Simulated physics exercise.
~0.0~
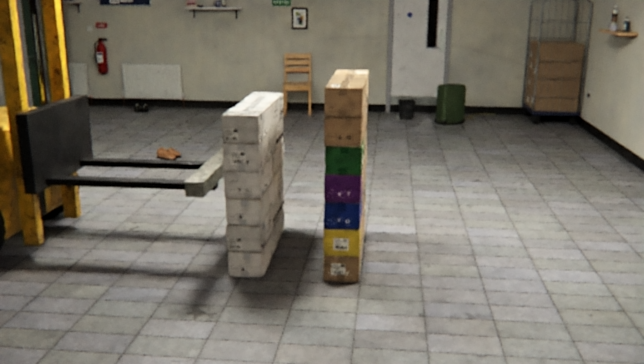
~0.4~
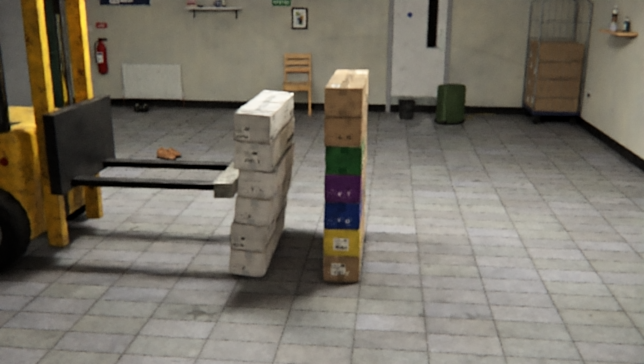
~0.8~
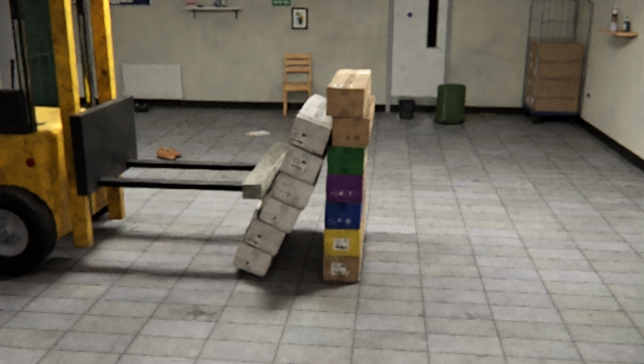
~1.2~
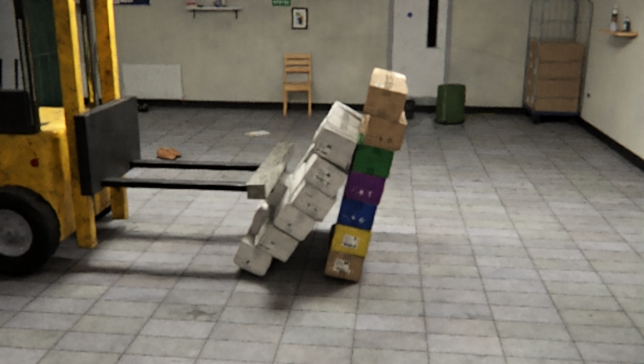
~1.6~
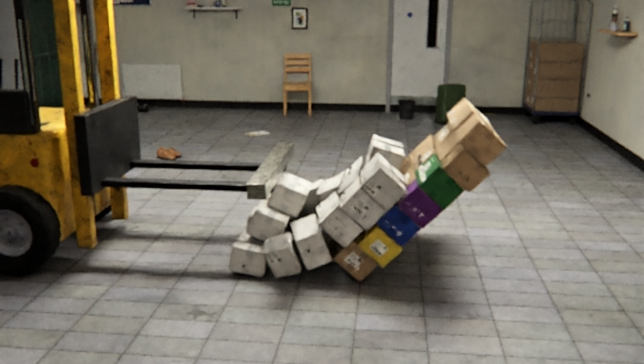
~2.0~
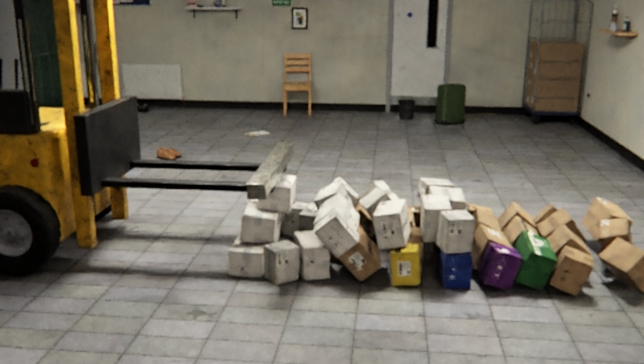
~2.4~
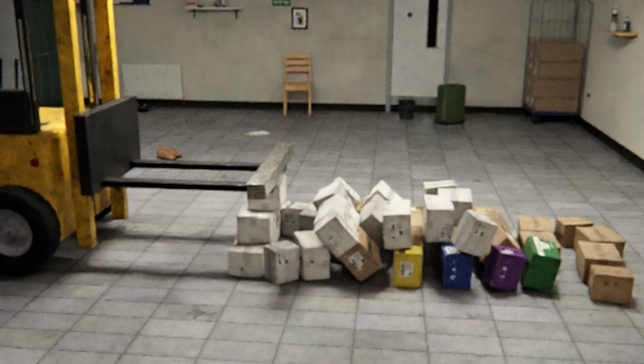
In a grey-tiled storeroom seen from a fixed spot in front, a yellow forklift stands at the left, facing a stack of pale boxes and, just right of it, a taller brown stack with green, purple, blue and yellow boxes in it. The forklift moves right, and the beam on its forks pushes the pale stack until it leans against the second. The forklift stops while both stacks tip to the right, bending and breaking apart. The boxes tumble across the floor, ending in a low, jumbled row, with pale ones nearest the beam and coloured and brown ones farther right.
